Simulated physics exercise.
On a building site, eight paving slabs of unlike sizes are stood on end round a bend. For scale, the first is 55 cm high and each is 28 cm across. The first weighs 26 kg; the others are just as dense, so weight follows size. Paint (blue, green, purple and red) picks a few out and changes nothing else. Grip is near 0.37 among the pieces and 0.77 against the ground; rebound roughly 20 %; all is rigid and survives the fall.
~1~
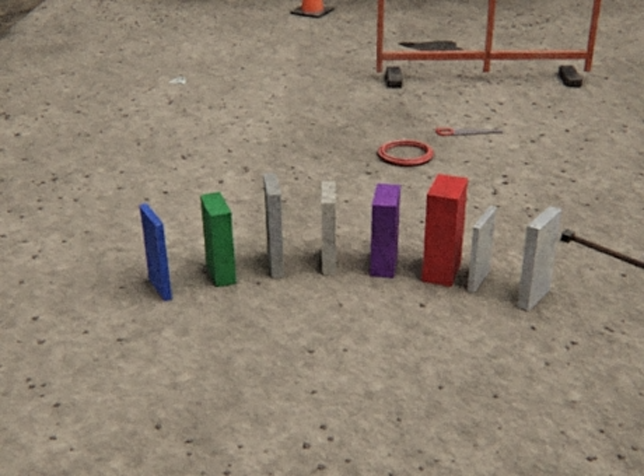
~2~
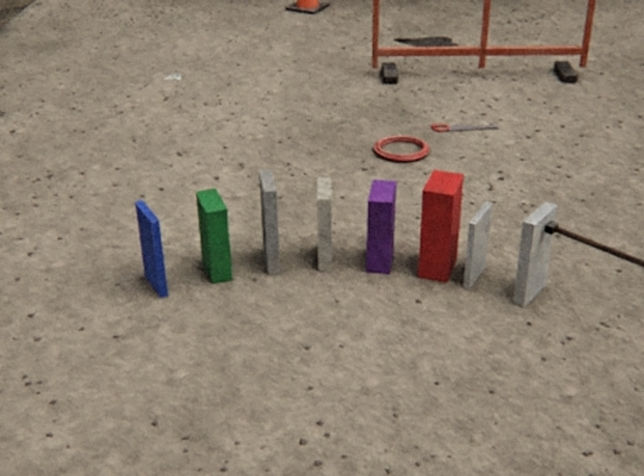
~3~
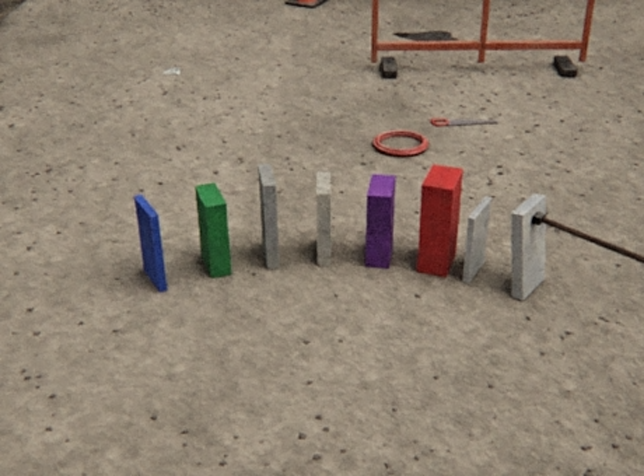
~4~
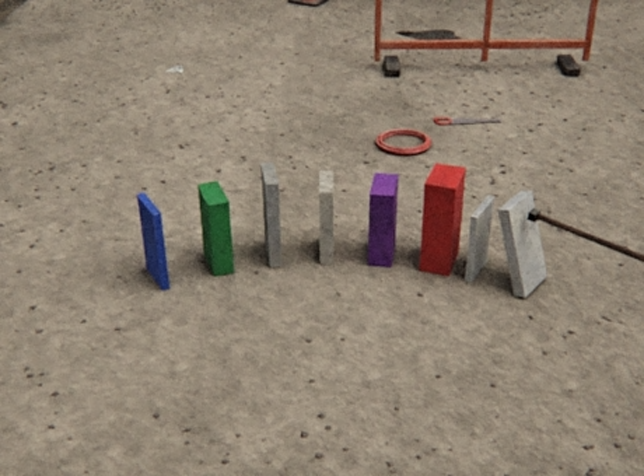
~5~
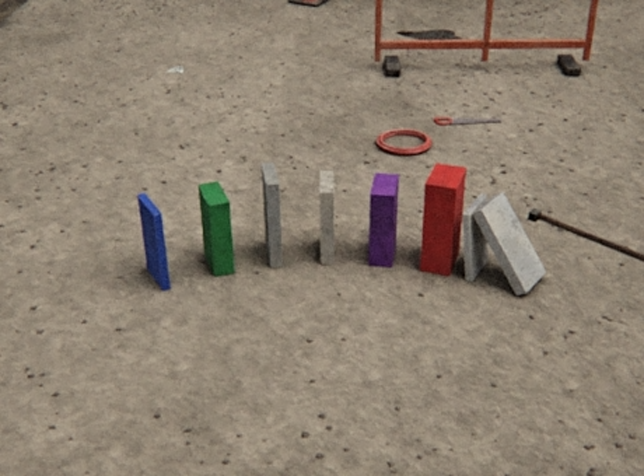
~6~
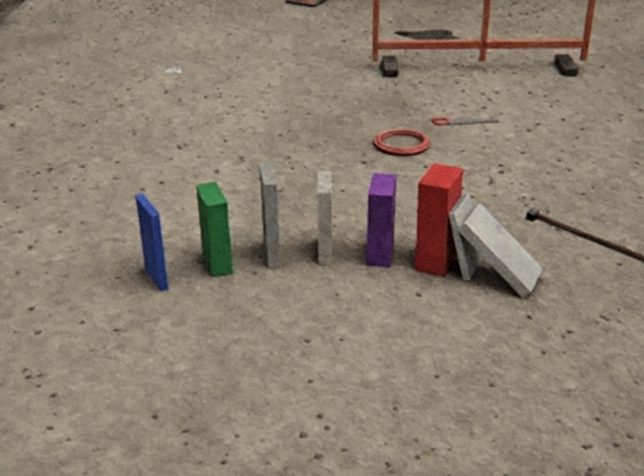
Eight upright slabs standing in a curve on bare ground as a pole pushes the rightmost, tipping it left onto its neighbour, which leans against the red one.
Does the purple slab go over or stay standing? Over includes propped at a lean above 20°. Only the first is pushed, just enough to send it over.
That slab stays standing.
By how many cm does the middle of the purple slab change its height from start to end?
About 0 cm lower.
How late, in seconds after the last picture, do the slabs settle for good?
Around 0.0 s.
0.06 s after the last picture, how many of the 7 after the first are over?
0 by then.
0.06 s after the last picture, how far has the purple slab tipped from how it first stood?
Roughly 0°.
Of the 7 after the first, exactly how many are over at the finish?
0 of them.
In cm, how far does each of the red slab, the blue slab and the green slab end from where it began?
About: Red 0, blue 0, green 0.
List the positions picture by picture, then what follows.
In the first frame (places mark the middle of the side facing us), pole end (566, 239) 8 cm from the first slab; purple slab (383, 242); green slab (224, 251); red slab (439, 242); the rest undisturbed.
The second frame shows pole end (550, 230) 14 mm from the first slab; purple slab (379, 239).
The third frame shows pole end (537, 221) pushing; purple slab (378, 233); the rest undisturbed.
The fourth frame shows pole end (532, 218) stopped; purple slab (381, 232); the rest undisturbed.
The fifth frame shows pole end (533, 218) stopped; purple slab (381, 232); steepest lean 7°, the slab at (479, 238); one has shifted.
The sixth frame shows pole end (531, 217) stopped; purple slab (379, 232); red slab (431, 231); green slab (220, 241); one has shifted.
Then, 0.06 s after the last picture, none of the 7 other slabs over, 1 disturbed; purple slab unmoved.
At rest, none of the 7 other slabs over, 1 disturbed; purple slab unmoved; red slab unmoved; green slab unmoved. Seven left standing. As the last picture would show them, middles, purple slab near (382, 220), red slab near (439, 220).
